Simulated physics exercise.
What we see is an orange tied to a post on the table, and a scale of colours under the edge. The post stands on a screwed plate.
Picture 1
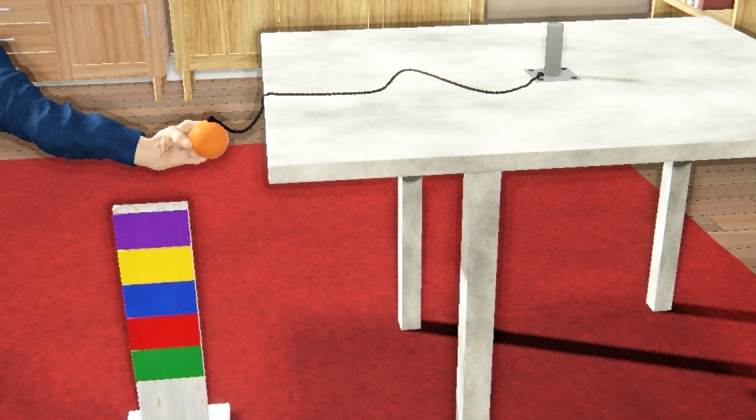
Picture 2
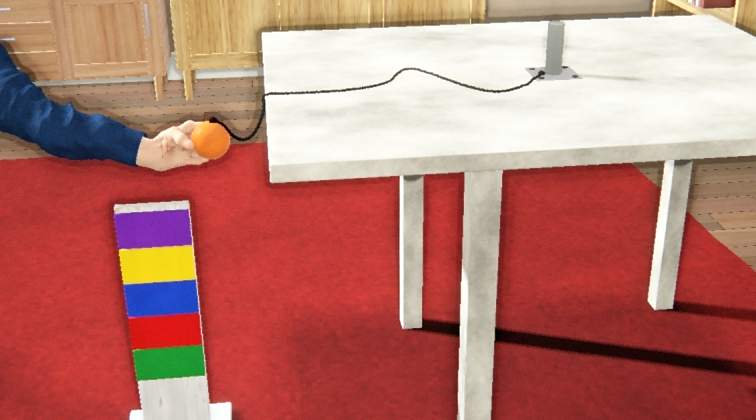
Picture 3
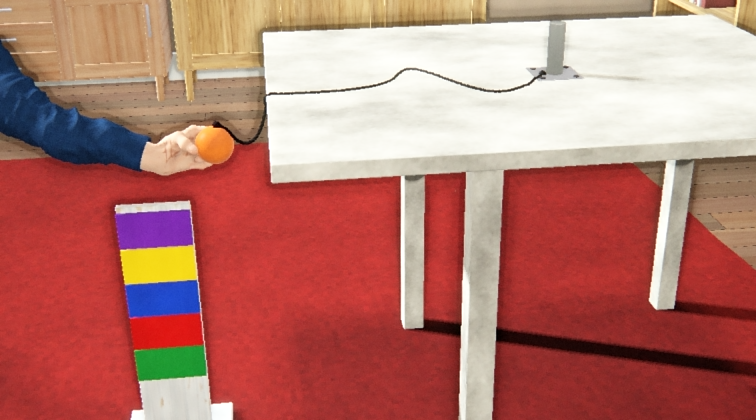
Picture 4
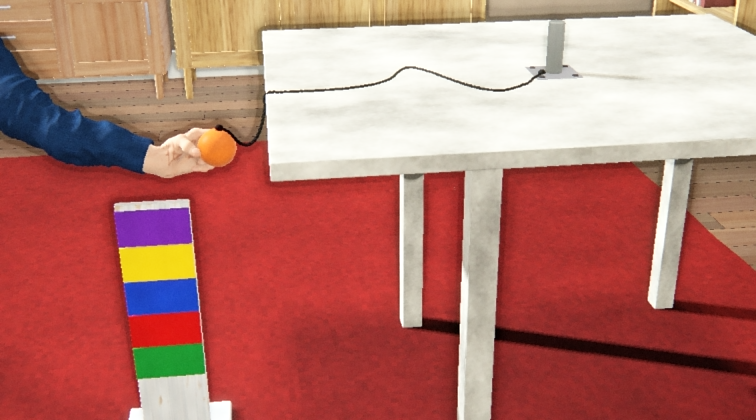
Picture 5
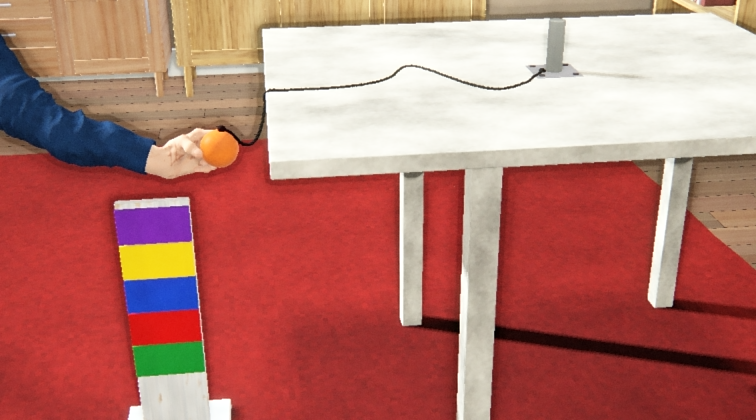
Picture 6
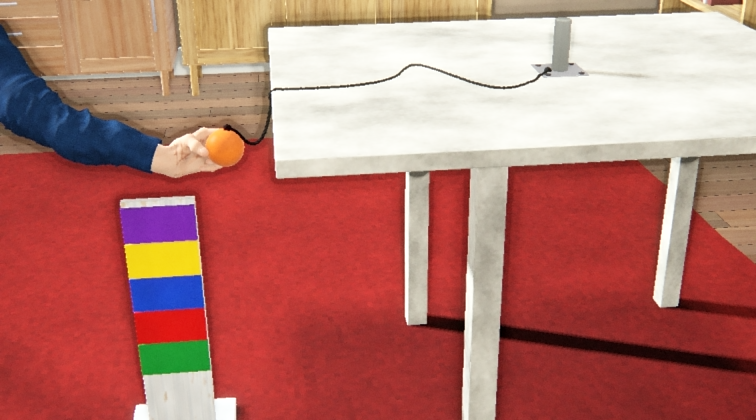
Beside a pale table in a room with a red rug, a hand held an orange ball tied by a dark cord to a post, moving it slightly right and down above a coloured scale.
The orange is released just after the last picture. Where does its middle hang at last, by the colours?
Its centre hangs level with the blue band.
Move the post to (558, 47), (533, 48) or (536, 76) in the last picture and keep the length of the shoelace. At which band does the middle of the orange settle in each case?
One after the other, yellow; blue; red.
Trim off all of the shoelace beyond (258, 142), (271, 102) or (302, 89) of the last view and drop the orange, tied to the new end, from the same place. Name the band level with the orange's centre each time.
Taking them in turn: Yellow; purple; no band.
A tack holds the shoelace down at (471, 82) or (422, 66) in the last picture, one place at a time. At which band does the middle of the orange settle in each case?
In that order: Yellow; purple.
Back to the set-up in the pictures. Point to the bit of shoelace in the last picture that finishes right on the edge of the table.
Near (376, 83).
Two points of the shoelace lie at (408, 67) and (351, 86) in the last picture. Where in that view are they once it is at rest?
Near (337, 81) and (271, 114).
Soon after, orange near (249, 277); level with blue.
After that, orange near (324, 272); level with blue.
And then, orange near (270, 278); level with blue.
In the end, orange near (273, 285); level with blue. Its middle rests at the blue band.
